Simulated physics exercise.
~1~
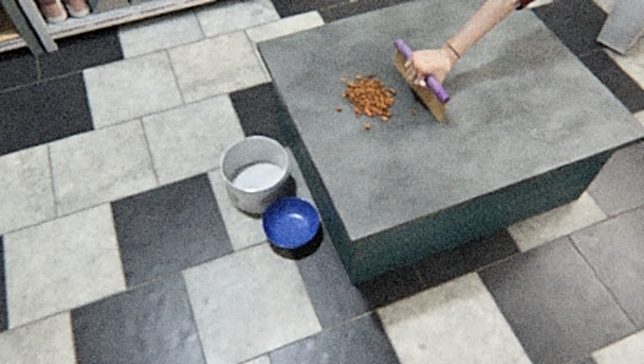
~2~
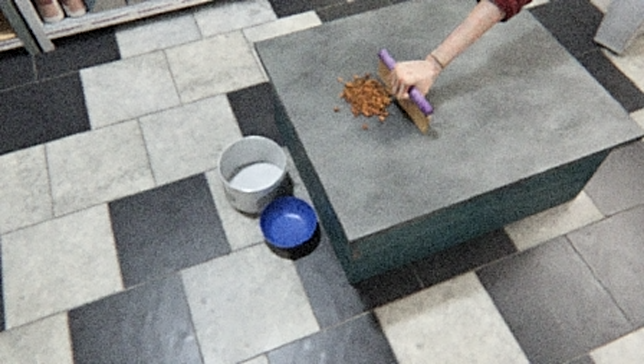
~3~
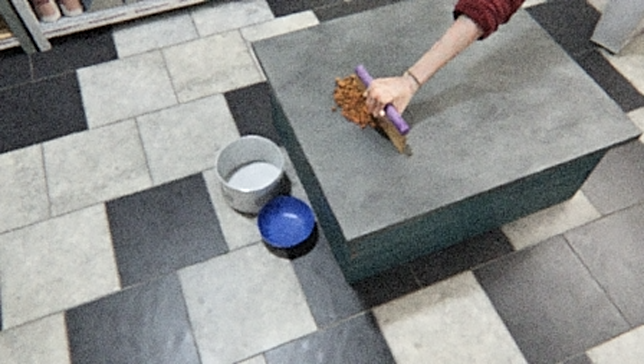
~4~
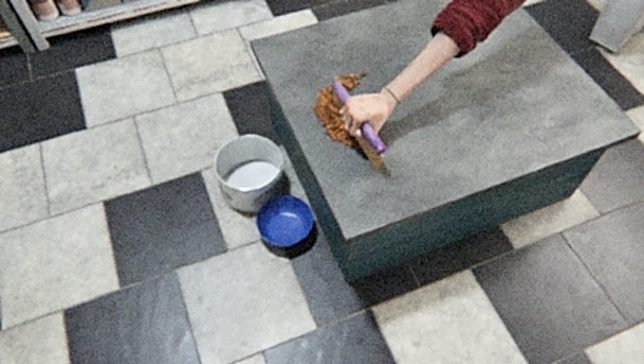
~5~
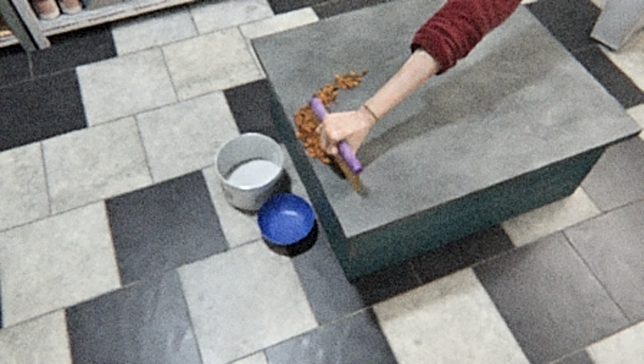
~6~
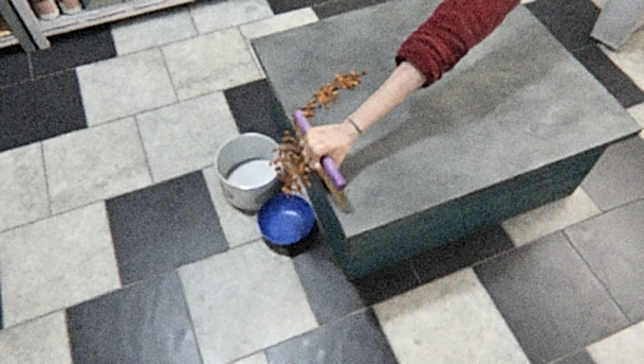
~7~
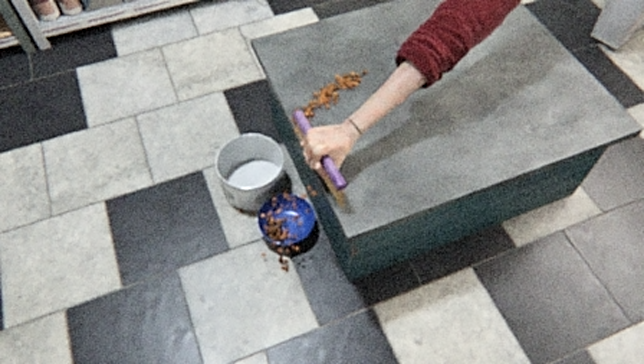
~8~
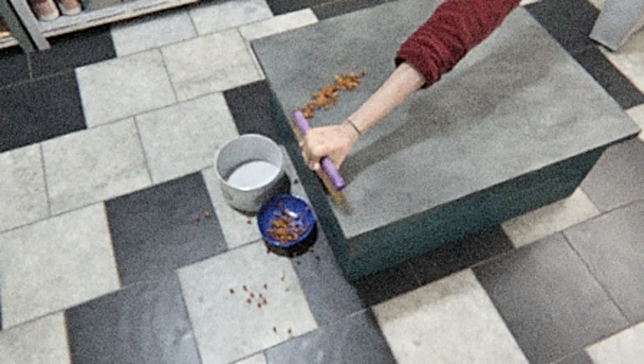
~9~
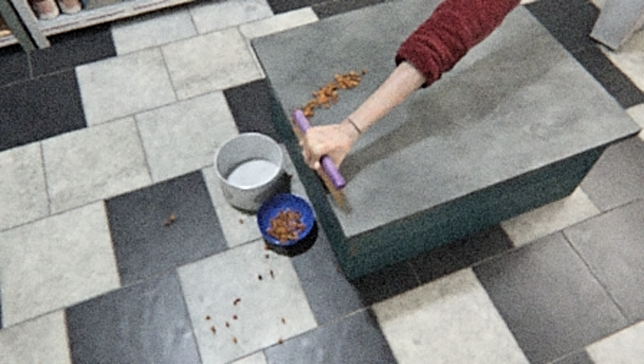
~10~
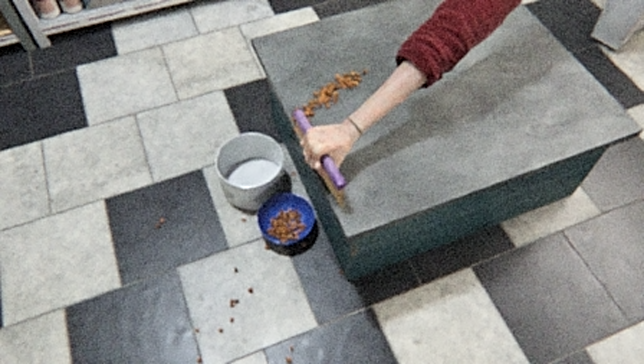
A hand gripping a purple-handled scraper pushed a pile of brown kibble across a gray tabletop to its left edge, where much of it tumbled into the blue bowl, some scattered over the floor tiles, and the rest stayed on top.
